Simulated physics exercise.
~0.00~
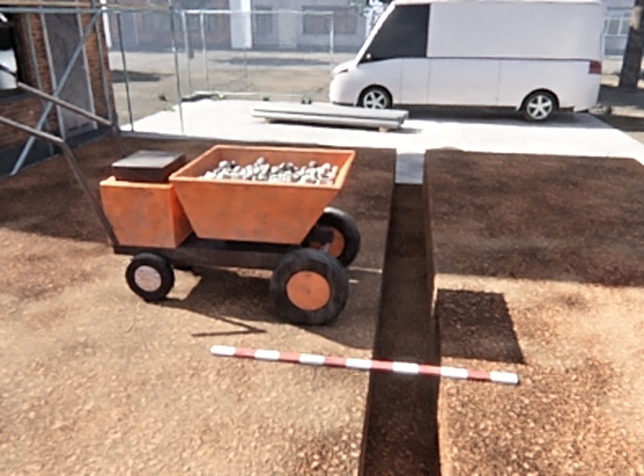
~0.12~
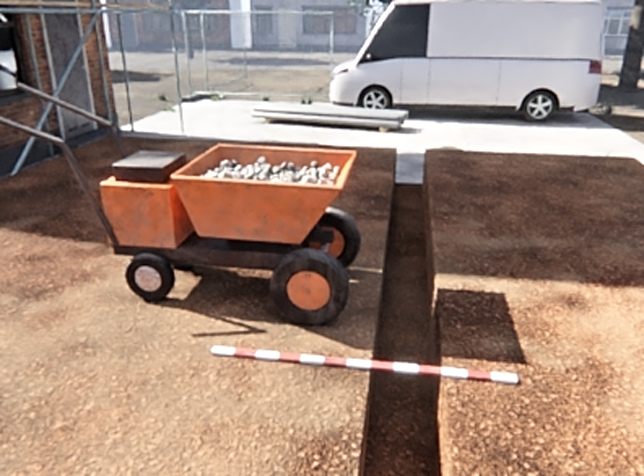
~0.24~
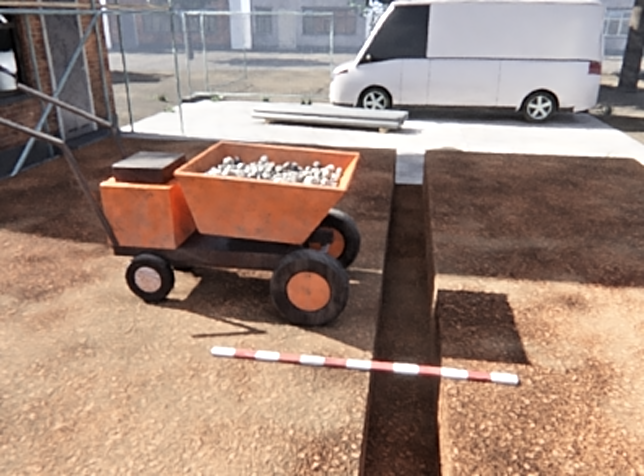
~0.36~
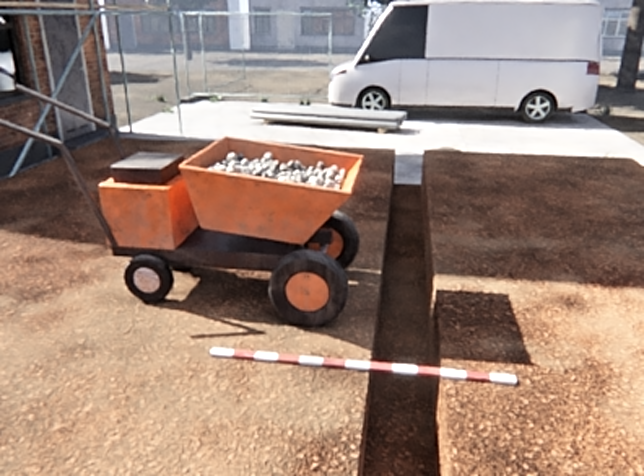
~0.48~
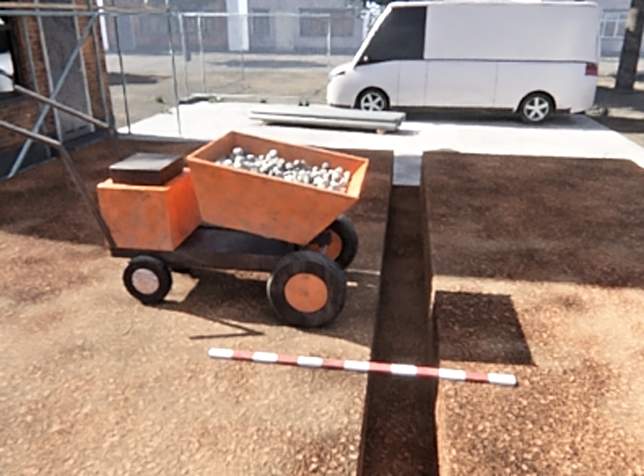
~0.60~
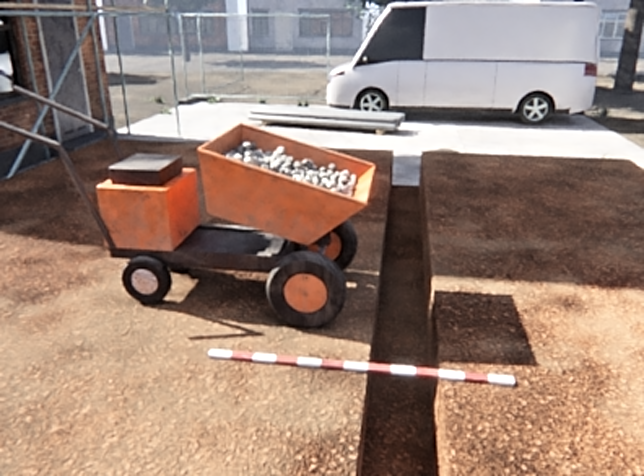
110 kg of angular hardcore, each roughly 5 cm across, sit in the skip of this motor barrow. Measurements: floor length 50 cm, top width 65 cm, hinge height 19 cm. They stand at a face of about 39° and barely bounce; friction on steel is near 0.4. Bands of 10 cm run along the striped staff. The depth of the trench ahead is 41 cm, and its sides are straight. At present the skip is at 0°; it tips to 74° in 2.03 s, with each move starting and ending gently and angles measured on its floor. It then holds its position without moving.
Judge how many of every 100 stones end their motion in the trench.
I would put it near 54 out of 100.
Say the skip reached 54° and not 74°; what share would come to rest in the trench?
It would come to about 0 percent.
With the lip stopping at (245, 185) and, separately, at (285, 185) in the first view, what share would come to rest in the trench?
45 and 80 %.
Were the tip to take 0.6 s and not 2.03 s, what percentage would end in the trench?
I'd put it at some 30 in a hundred.
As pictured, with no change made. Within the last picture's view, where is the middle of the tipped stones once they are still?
Somewhere around (420, 352) in the last picture.
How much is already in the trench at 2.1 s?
Roughly 5 percent of the load.
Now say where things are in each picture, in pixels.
The first frame shows lip at (339, 188), floor tilted 0°, highest stones at (265, 168).
In the second frame, the skip is at 1°, its lip at (341, 188); the top of the load is at (266, 168); the stones move at 0.1 m/s on average.
In the third frame, the skip is at 3°, its lip at (345, 191); the top of the load is at (257, 166); the stones move at 0.2 m/s on average.
The fourth frame shows lip at (350, 194), floor tilted 6°, highest stones at (236, 164); the stones move at 0.3 m/s on average.
The fifth frame shows lip at (357, 198), floor tilted 10°, highest stones at (237, 157); the stones move at 0.3 m/s on average.
The sixth frame shows lip at (366, 204), floor tilted 16°, highest stones at (243, 150); the stones move at 0.4 m/s on average.
After 1.5 s the floor is at 62°; 100 % in the skip; the foremost stones are at (421, 261).
After 2.1 s the floor is at 74°; 78 % in the skip, 6 % in the trench, 16 % past the trench; the foremost stones are at (511, 308).
After 2.5 s the floor is at 74°; 57 % in the skip, 15 % in the trench, 28 % past the trench; the foremost stones are at (535, 313).
After 4.4 s the floor is at 74°; 16 % in the skip, 54 % in the trench, 30 % past the trench; the foremost stones are at (548, 312).
